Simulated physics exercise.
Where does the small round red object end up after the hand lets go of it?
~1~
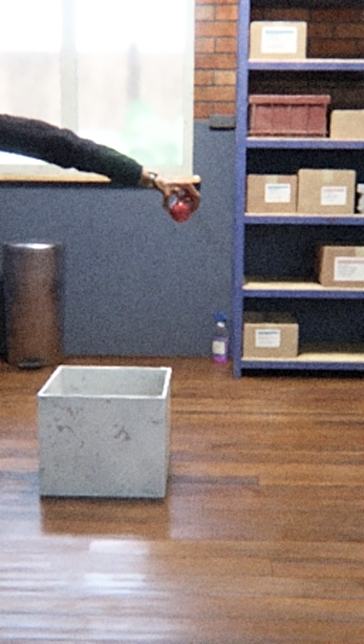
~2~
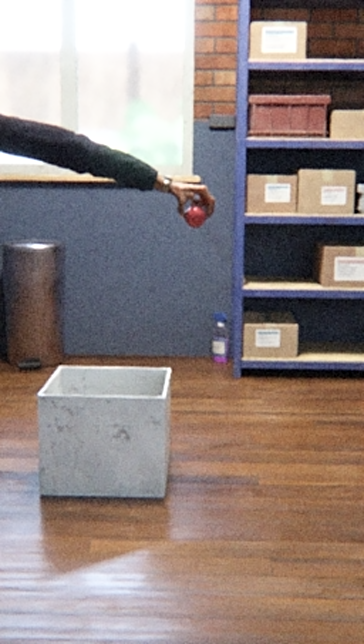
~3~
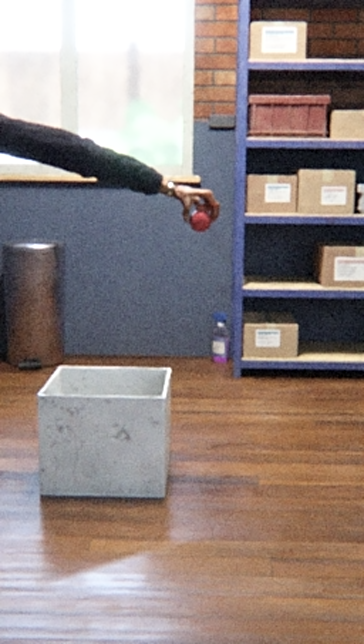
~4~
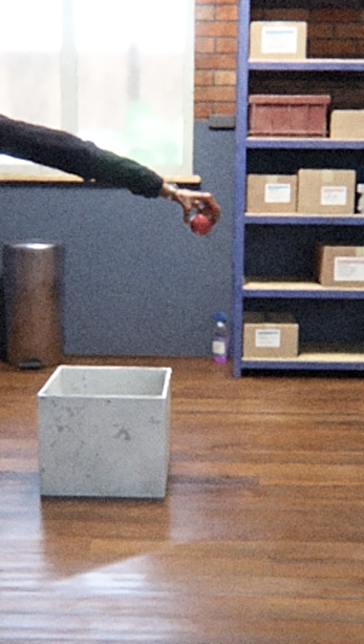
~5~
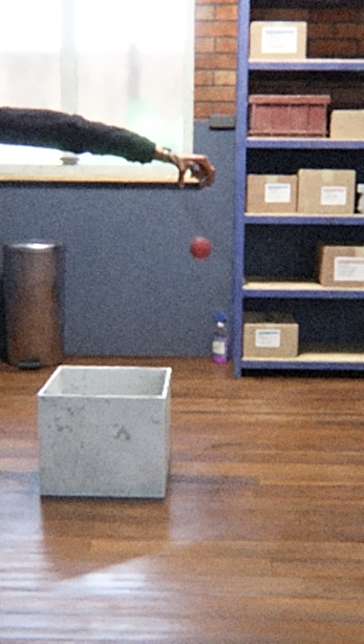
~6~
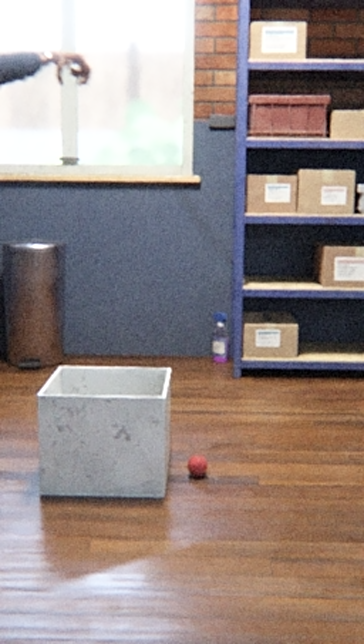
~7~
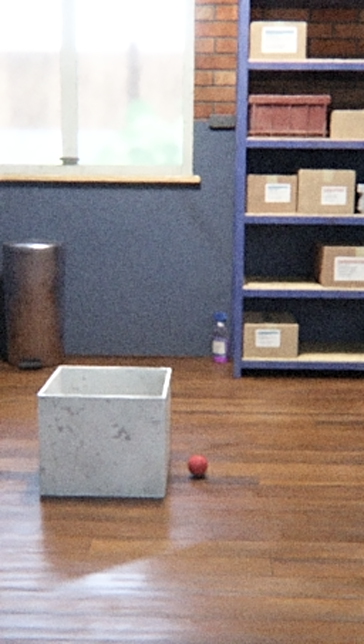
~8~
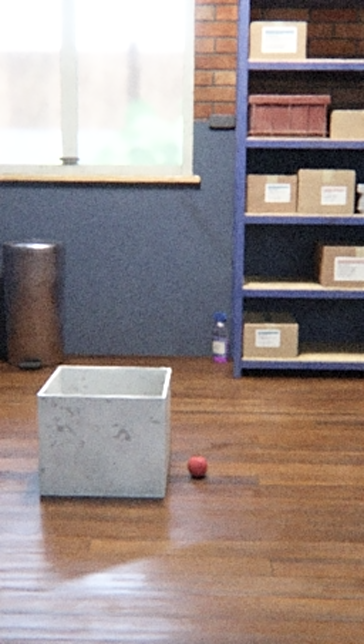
It misses the open grey box and ends up on the wooden floor just to the right of it.
